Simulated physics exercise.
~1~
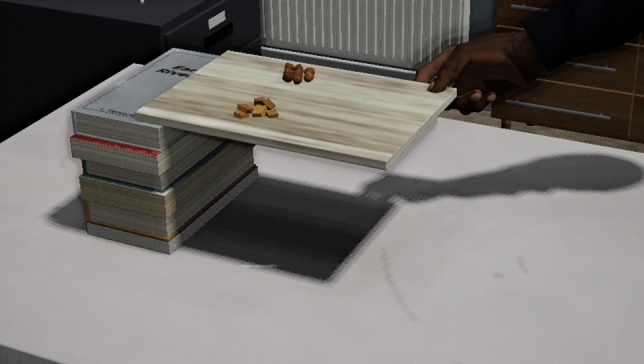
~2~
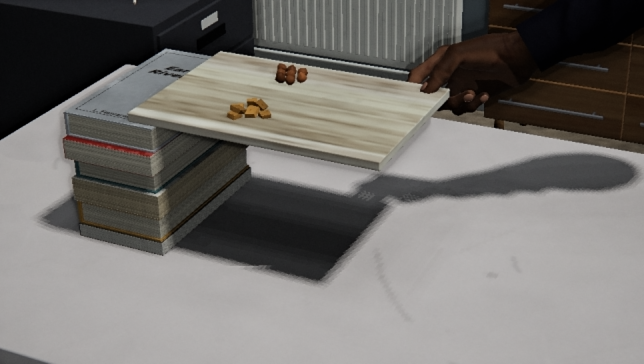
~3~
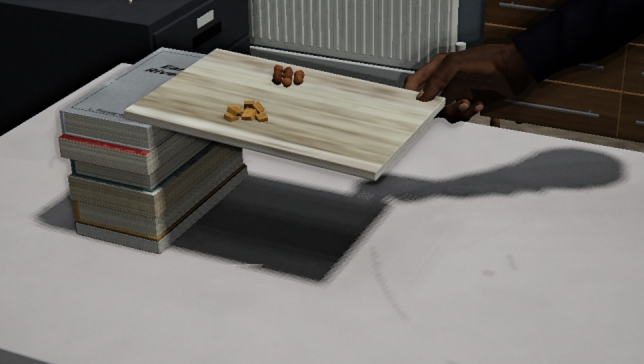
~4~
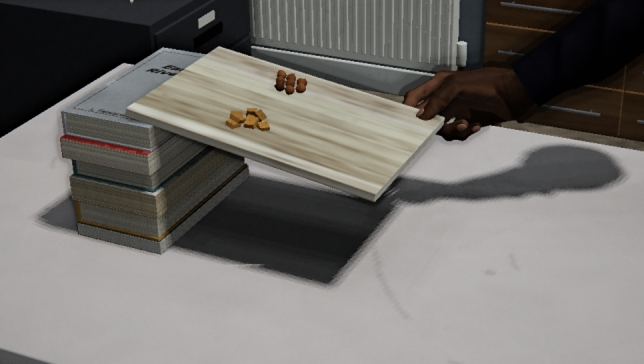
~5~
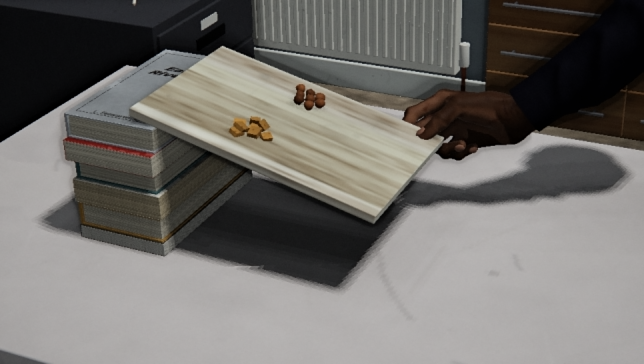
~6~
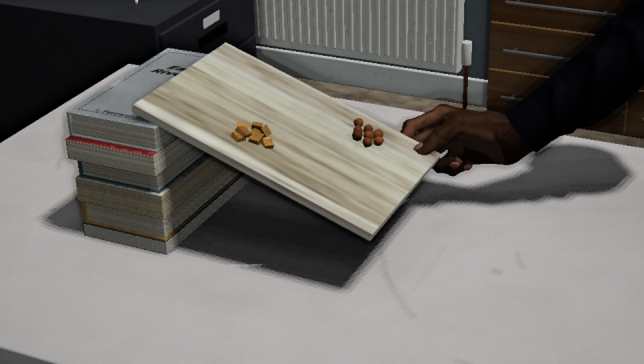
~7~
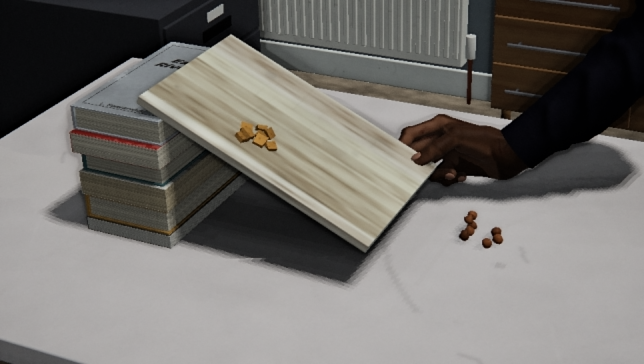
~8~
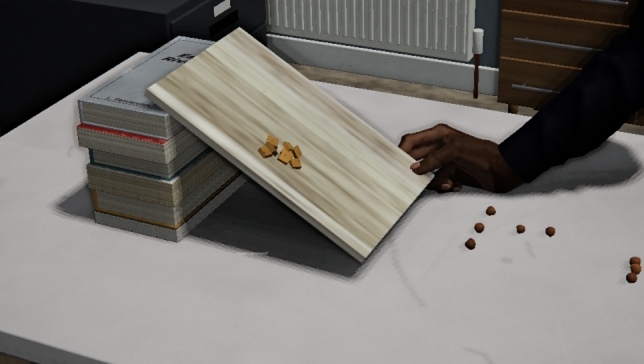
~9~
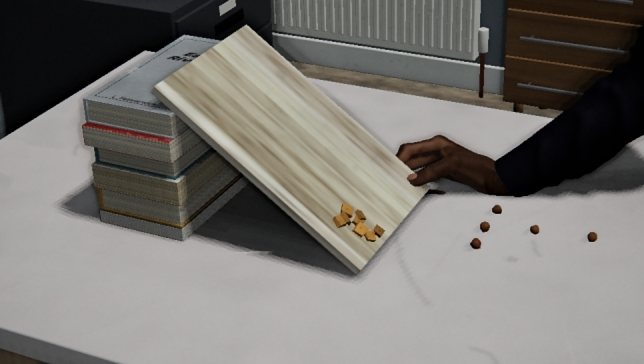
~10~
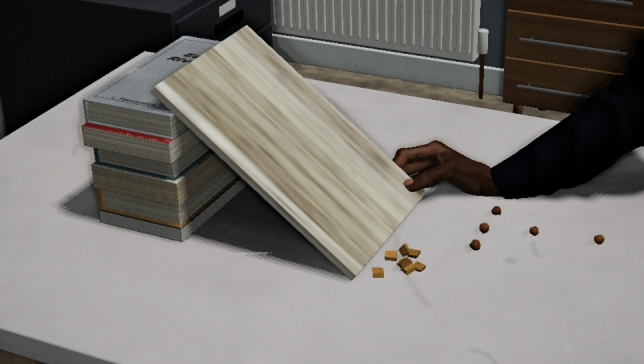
On a white table, a hand tilts a board until brown balls roll farther than orange chunks slide.
